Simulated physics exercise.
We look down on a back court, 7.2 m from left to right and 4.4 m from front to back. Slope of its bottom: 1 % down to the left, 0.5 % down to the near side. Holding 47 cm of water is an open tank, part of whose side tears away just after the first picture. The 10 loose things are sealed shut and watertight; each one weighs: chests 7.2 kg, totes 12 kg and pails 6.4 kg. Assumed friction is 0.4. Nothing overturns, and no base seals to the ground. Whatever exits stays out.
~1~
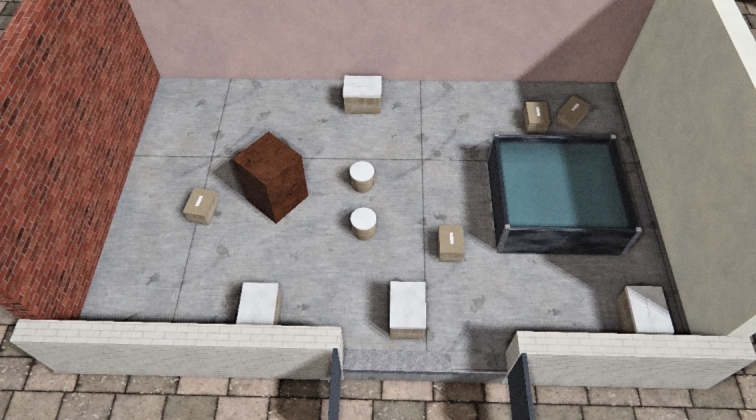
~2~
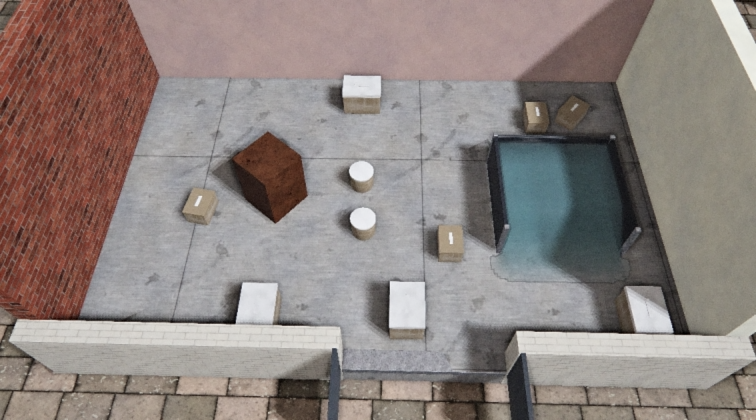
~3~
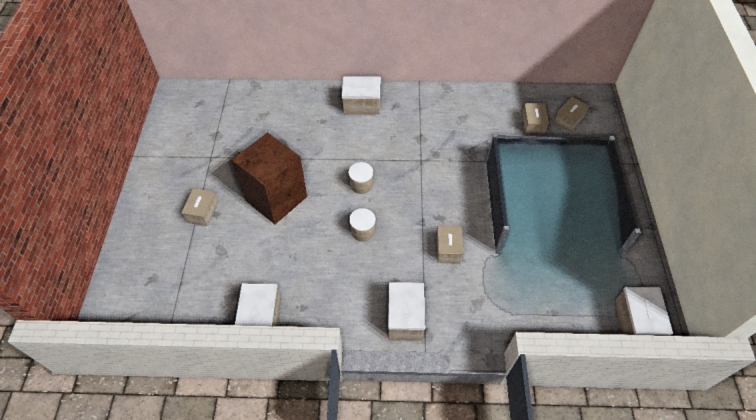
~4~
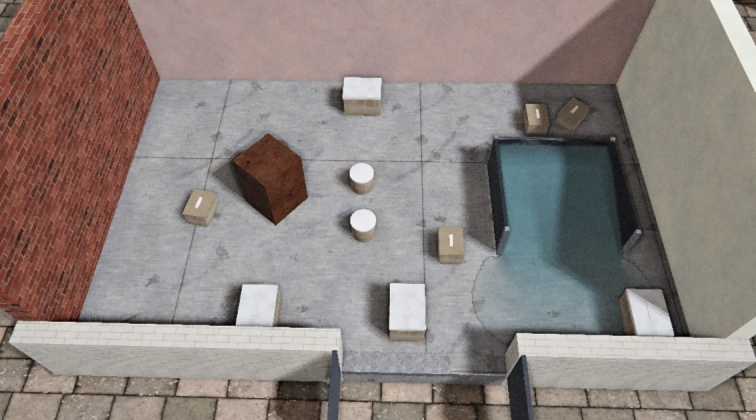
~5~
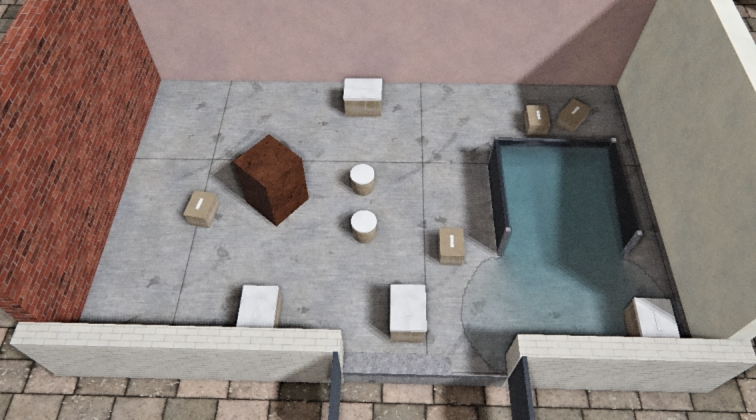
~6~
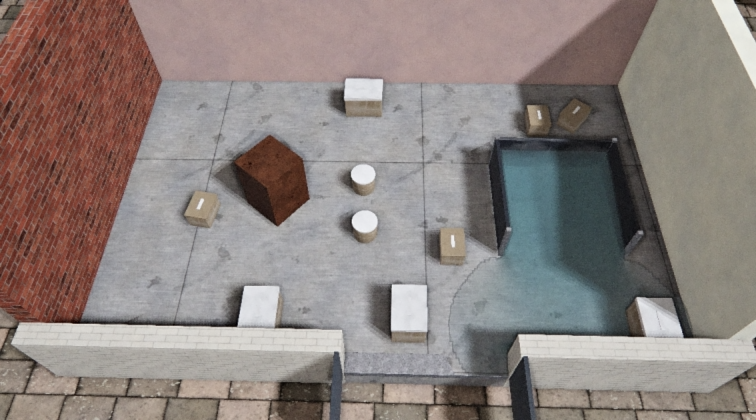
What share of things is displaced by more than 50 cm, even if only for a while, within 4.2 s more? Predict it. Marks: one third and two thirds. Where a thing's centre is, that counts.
It ends below a third.
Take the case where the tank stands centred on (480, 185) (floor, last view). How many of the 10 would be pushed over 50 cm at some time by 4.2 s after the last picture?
4.
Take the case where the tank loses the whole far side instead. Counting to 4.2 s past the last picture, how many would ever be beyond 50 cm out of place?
The answer then is 4.
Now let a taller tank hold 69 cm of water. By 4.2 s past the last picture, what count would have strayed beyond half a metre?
Result: 3.
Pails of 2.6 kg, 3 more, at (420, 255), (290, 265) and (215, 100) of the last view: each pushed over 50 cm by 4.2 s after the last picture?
In order: Within it, beyond it, within it.
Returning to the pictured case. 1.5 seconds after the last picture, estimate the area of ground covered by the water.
Some 8.5 m2.
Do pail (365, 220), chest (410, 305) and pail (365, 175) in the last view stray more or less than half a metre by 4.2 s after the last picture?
In order: Not as far, farther and not as far.
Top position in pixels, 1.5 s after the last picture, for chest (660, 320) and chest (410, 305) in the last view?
Estimated pixels: (663, 251) and (347, 288).
Then, 0.4 s after the last picture 0 of 10 are over 50 cm from their spots; 1 afloat.
Then, 1.5 s after the last picture 2 of 10 are over 50 cm from their spots; 1 afloat.
Then, 2.8 s after the last picture 3 of 10 are over 50 cm from their spots; 1 afloat.
Then, 4.2 s after the last picture 3 of 10 are over 50 cm from their spots, and 3 have been at some point; 0 afloat.
